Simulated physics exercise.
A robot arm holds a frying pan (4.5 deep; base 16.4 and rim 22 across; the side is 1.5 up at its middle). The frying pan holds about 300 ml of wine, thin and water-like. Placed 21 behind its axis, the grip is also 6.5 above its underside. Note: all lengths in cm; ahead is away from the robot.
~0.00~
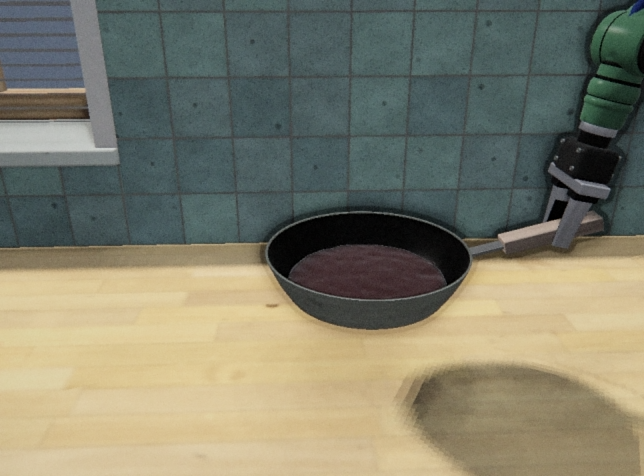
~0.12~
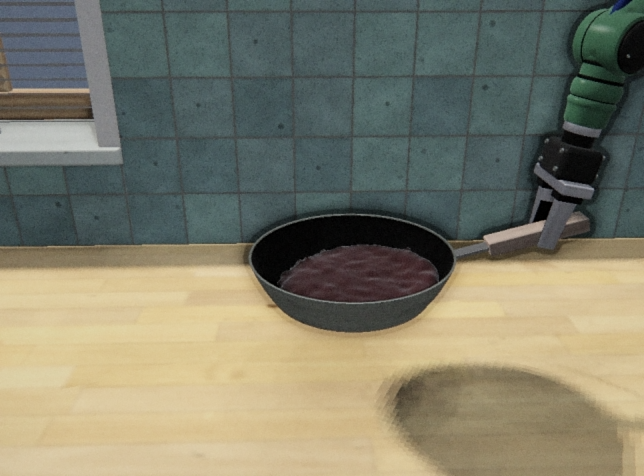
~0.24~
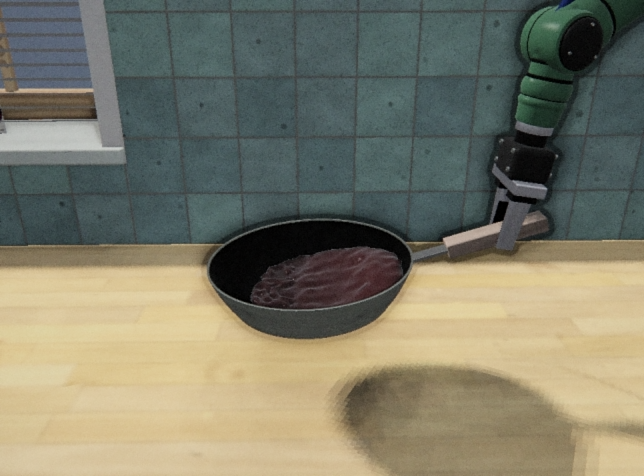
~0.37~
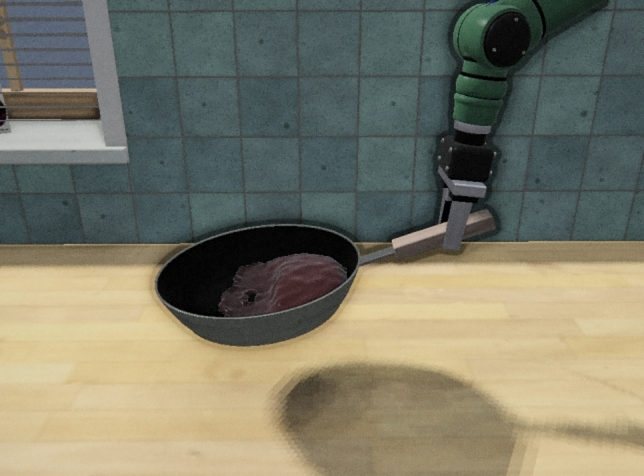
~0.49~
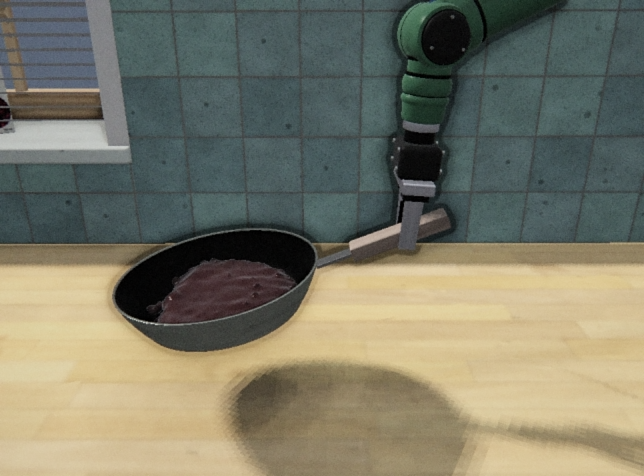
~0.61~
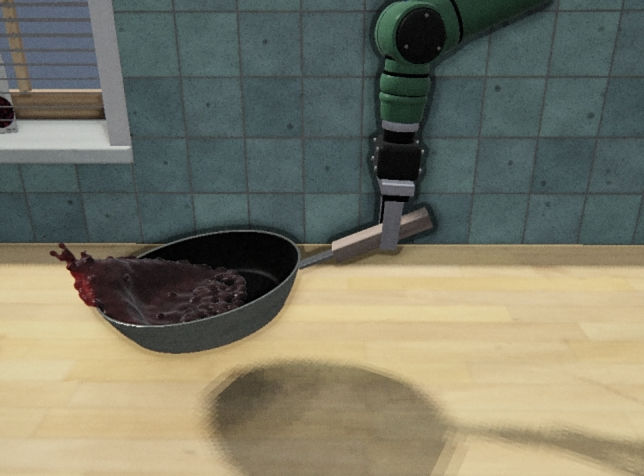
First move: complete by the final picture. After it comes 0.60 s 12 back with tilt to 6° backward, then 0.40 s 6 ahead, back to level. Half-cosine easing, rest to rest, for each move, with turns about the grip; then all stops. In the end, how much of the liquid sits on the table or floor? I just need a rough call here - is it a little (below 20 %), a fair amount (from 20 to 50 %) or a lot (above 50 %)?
It is a fair amount, from 20 to 50 %.
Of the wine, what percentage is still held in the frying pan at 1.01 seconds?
Roughly 70 %.
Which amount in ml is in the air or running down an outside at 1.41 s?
About 5 ml.
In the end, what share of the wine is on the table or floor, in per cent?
Around 35 %.
After 1.01 s, tilted 3° backward, liquid up to 17 above the table; 205 ml in the frying pan, 95 ml on the table or floor.
After 1.41 s, tilted 3° backward, liquid up to 18 above the table; 200 ml in the frying pan, 95 ml on the table or floor, 5 ml in the air or running down outside.
After 1.81 s, level, liquid up to 17 above the table; 200 ml in the frying pan, 100 ml on the table or floor.
After 2.61 s, level, liquid up to 14 above the table; 200 ml in the frying pan, 100 ml on the table or floor.
At rest, 200 ml in the frying pan, 100 ml on the table or floor. That is 34 % on the table or floor.
